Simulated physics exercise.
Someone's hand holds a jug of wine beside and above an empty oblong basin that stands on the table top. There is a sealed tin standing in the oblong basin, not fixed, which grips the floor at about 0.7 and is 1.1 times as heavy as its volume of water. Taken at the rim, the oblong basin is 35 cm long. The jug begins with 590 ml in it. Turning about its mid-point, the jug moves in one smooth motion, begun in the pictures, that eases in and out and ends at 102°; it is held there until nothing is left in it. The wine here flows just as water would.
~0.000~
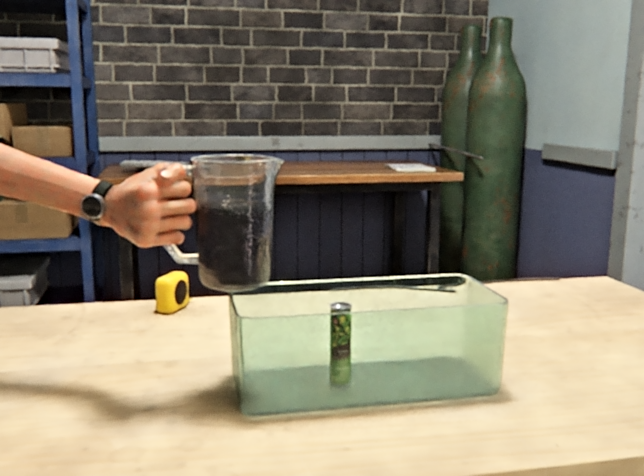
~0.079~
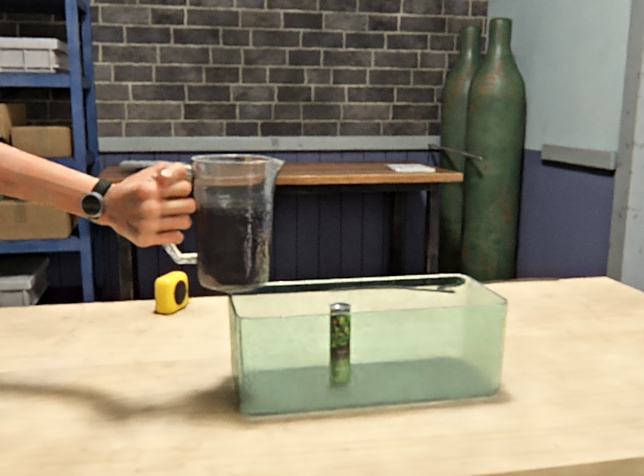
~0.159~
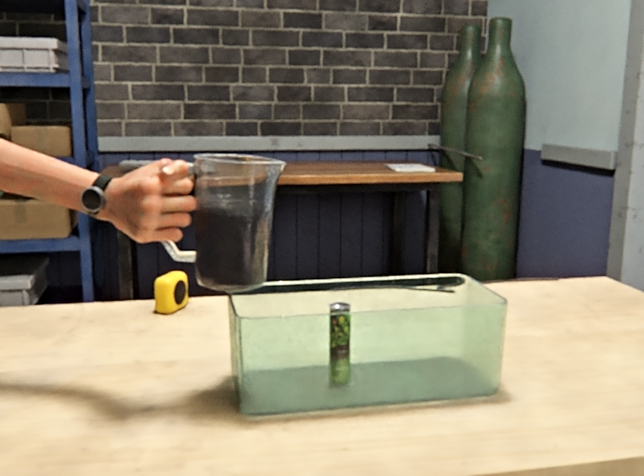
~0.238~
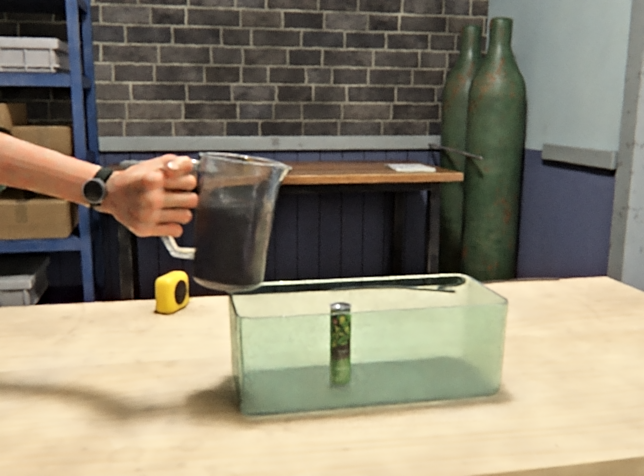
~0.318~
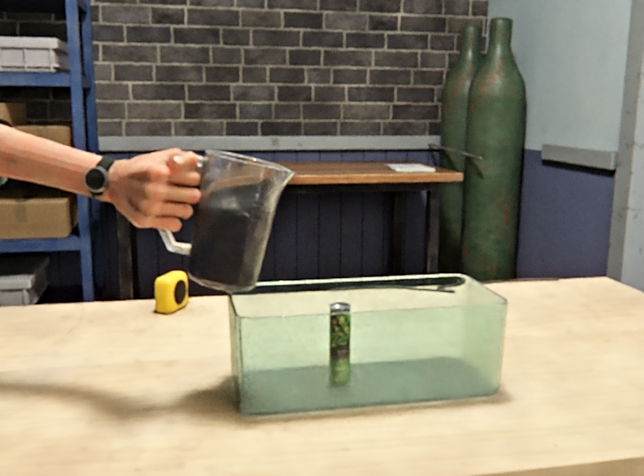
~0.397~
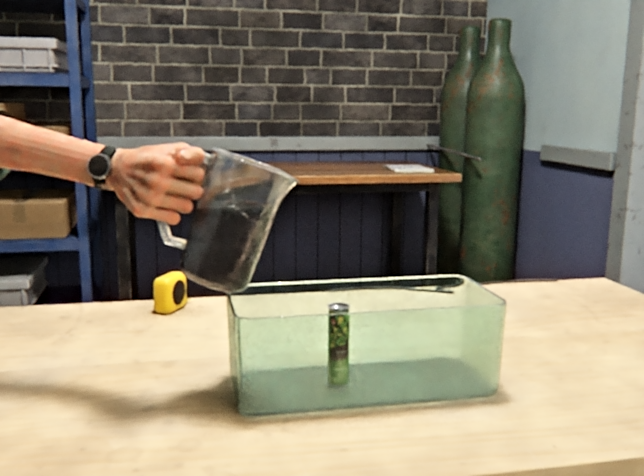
A hand tilting a clear jug of dark liquid gradually rightward above a glass basin with a small green can inside.
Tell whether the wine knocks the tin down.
It is tipped over.
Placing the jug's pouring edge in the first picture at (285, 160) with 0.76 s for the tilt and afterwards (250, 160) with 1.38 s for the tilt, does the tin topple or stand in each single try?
Run one: It tumbles. Run two: It does not tip.
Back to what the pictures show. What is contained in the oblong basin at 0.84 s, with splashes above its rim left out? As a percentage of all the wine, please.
0 %, roughly.
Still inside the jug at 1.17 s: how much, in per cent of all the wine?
About 50 percent.
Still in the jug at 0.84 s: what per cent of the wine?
Near 96 in a hundred.
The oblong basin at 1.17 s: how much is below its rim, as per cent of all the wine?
Roughly 36 %.
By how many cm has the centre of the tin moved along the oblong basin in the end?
Shift of tin centre: Approx. 7.5 cm.
By 0.84 s the tilt is 68° and 96 per cent is still to pour; the tin stands where it began.
By 1.17 s the tilt is 96° and 49 per cent is still to pour; the tin stands where it began.
By 1.51 s the tilt is 102° and 7 per cent is still to pour; the tin leans 50°.
By 1.88 s the tilt is 102° and 0 per cent is still to pour; the tin lies on its side.
At rest the tin lies on its side.
